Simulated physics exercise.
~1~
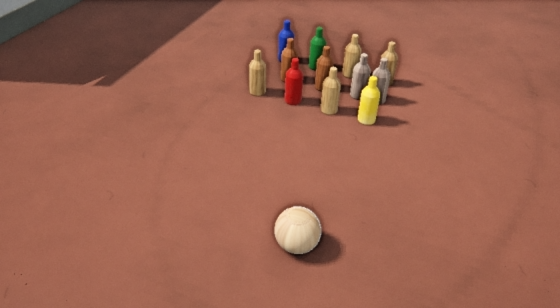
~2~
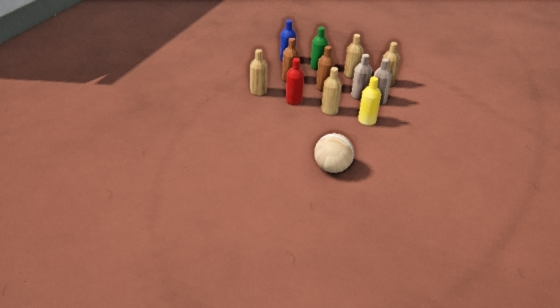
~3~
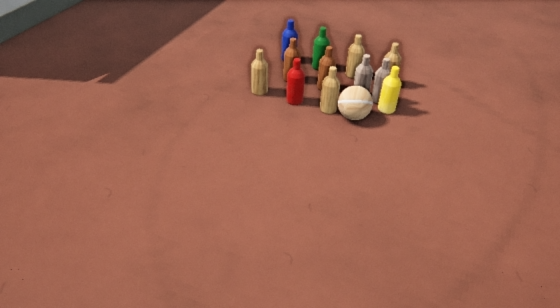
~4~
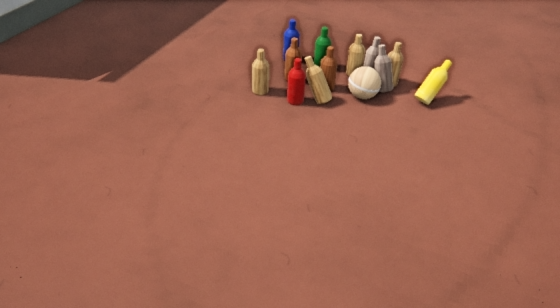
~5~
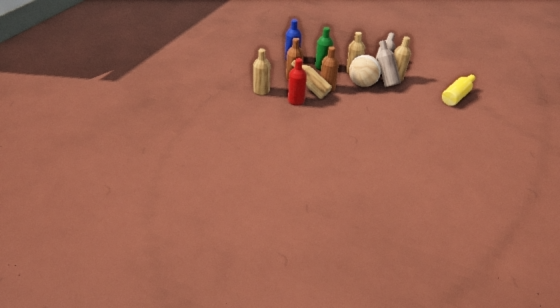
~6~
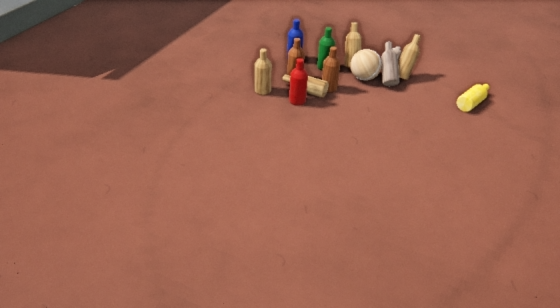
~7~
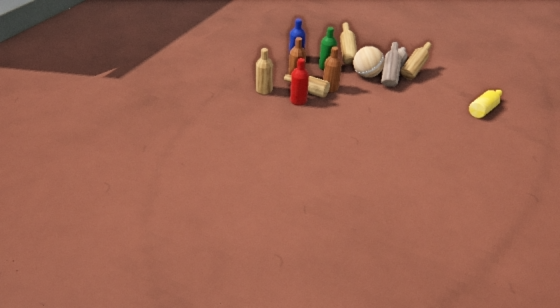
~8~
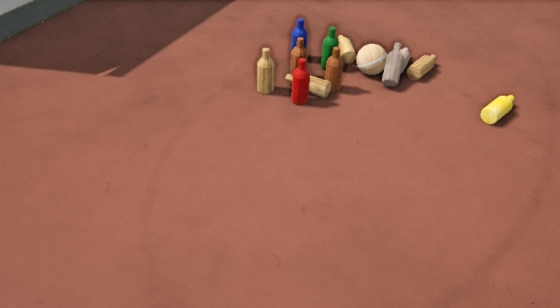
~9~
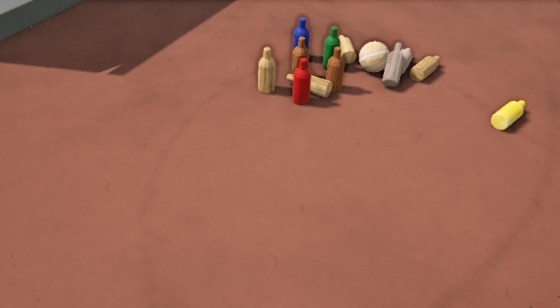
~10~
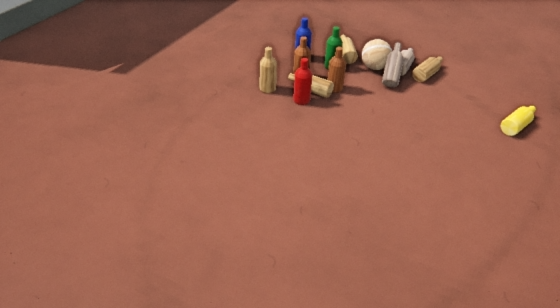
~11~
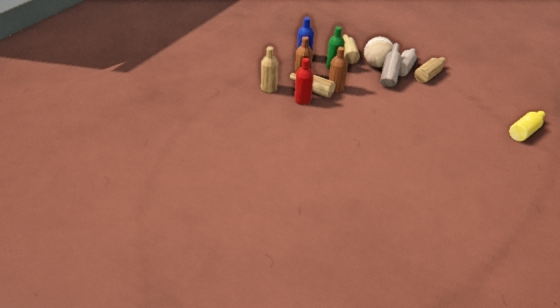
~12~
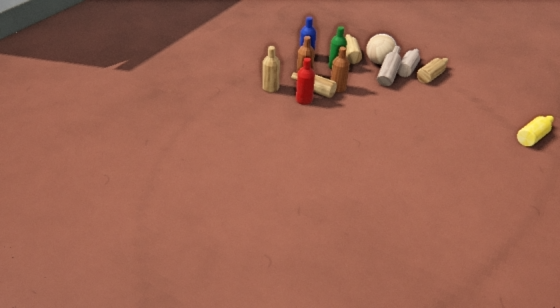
Bottle-shaped wooden skittles being struck by a rolling pale ball, several toppling while the yellow one falls and rolls away right.
